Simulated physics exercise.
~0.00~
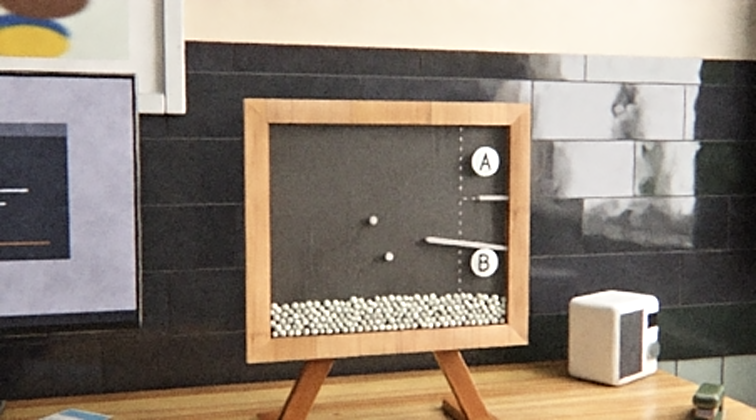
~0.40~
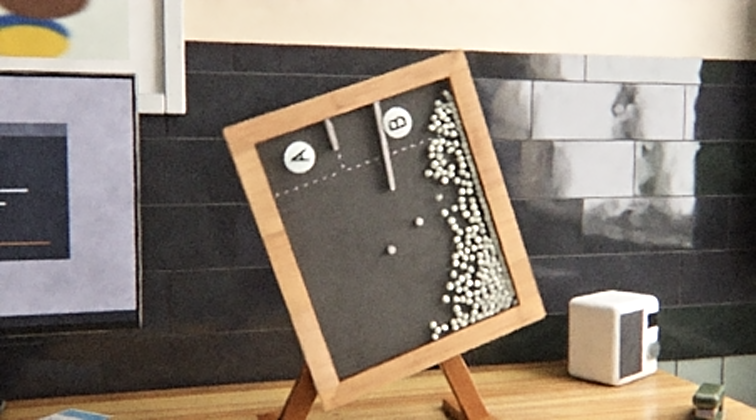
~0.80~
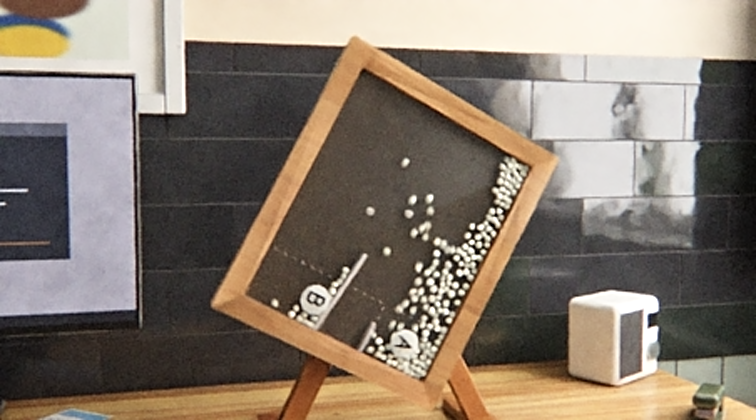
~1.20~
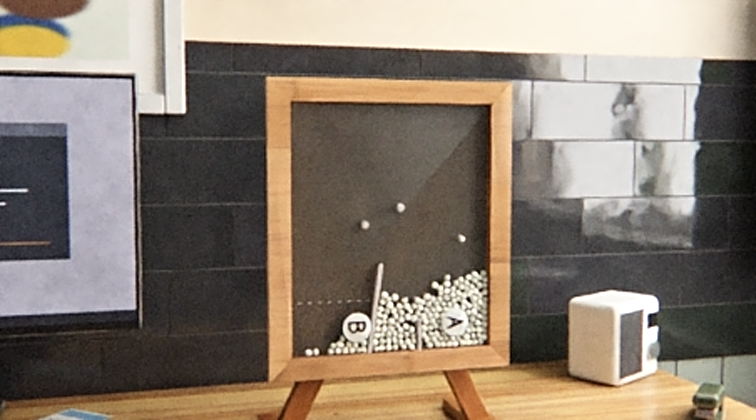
A wooden-framed dark box of small white beads on a stand turned anticlockwise beside a screen, spilling them down its right side, and it ended upright with most heaped around the A at lower right and fewer near the B.
